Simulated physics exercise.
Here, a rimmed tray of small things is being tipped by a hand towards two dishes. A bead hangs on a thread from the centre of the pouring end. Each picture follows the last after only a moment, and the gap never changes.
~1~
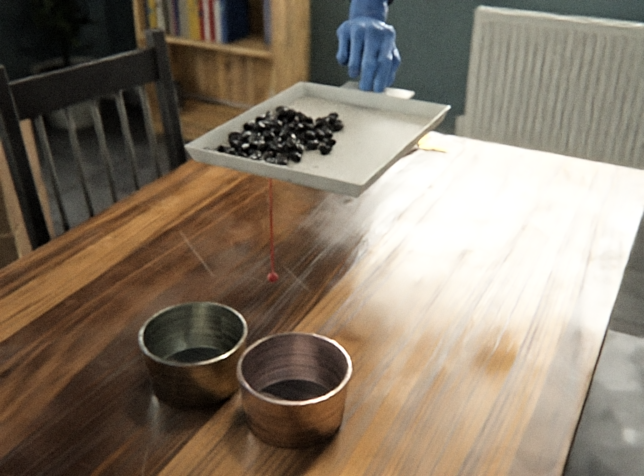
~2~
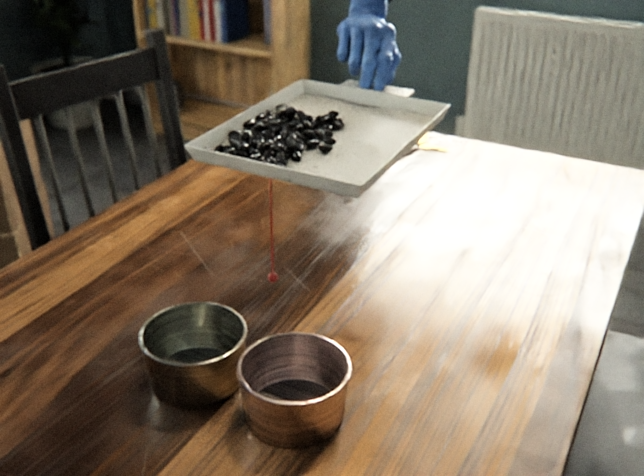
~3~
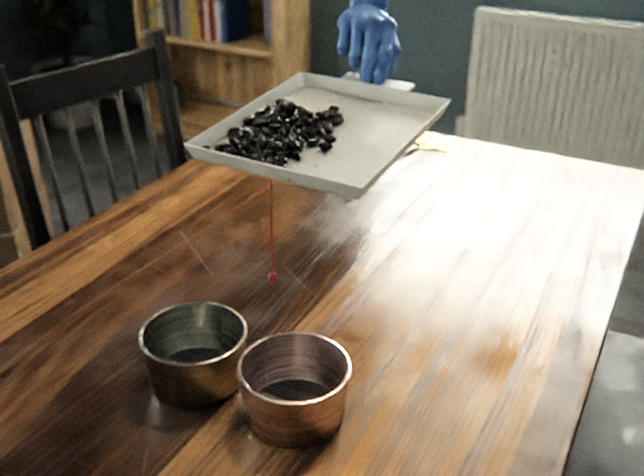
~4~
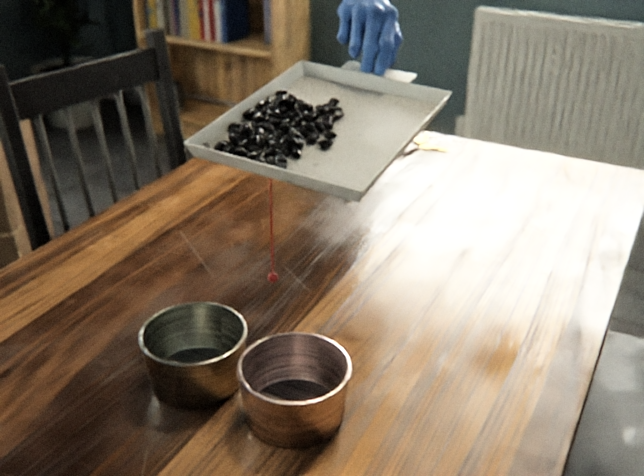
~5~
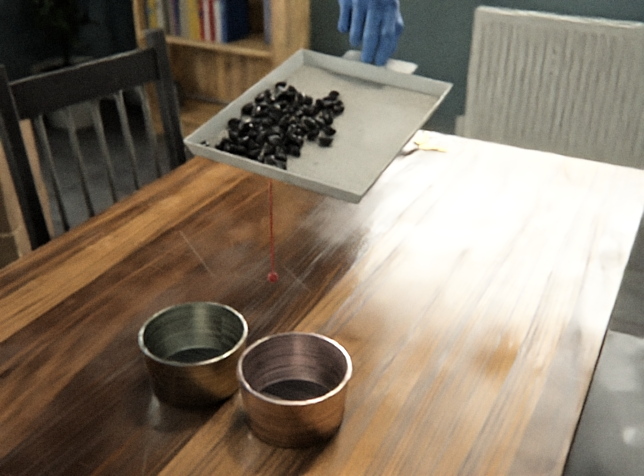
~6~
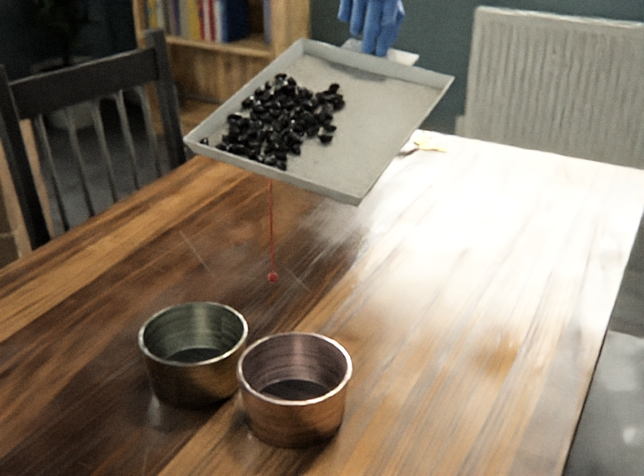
At the start, a blue-gloved hand holds a rimmed gray tray of black beans nearly level above two metal dishes on a wooden table, a red bead hanging beneath on a thread. The hand then gradually raises the far side, tilting the tray slightly, its right front corner dipping a little, while the dishes stay still.
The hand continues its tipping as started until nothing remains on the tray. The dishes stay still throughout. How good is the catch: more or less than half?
Mostly wasted.
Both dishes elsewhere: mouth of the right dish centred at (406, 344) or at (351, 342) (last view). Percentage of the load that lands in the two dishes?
First 70 per cent, second 60 per cent.
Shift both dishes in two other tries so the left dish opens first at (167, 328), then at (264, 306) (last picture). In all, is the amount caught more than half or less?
Catch, run one: Below the halfway mark; run two: Past the halfway mark.
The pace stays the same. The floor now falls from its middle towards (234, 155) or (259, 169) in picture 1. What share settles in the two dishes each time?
In order, some 0 % and some 10 %.
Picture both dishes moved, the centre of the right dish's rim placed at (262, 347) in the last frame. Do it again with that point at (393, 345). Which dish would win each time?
Place 1: The one on the right side; place 2: The one on the left side.
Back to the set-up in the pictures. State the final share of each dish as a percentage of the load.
Result - left dish: 0 %; right dish: 0 %.
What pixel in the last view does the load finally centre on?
Resting centre, last picture - approx. (334, 369).
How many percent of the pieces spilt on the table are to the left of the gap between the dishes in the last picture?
Near 0 %.
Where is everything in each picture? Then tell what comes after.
The first picture shows corners of the pouring end at (194, 145) and (358, 181), level; middle of the load at (285, 134), black beans; left dish at (163, 379); right dish at (267, 418); bead on its thread at (273, 277).
The second picture shows corners of the pouring end at (193, 144) and (358, 181), level; middle of the load at (285, 133).
The third picture shows corners of the pouring end at (193, 143) and (358, 183), tipped barely, lowest at the right corner; middle of the load at (285, 130).
The fourth picture shows corners of the pouring end at (193, 141) and (358, 186), tipped a little, lowest at the right corner; middle of the load at (284, 126).
The fifth picture shows corners of the pouring end at (193, 139) and (358, 189), tipped a little, lowest at the right corner; middle of the load at (284, 122).
The sixth picture shows corners of the pouring end at (192, 138) and (358, 192), tipped a little, lowest at the right corner; middle of the load at (285, 118); left dish at (163, 379); right dish at (267, 418).
Soon after the last picture, tray tipped steeply; nearly all on the tray; a small part in the air.
A little later, tray tipped right over; about half on the tray; a stray few in the right dish; a stray few in the left dish; a small part outside both; about a quarter in the air.
Later still, tray tipped past a quarter turn; a small part in the right dish; a stray few in the left dish; nearly all outside both.
At rest, tray tipped past a quarter turn; a small part in the right dish; a stray few in the left dish; nearly all outside both.
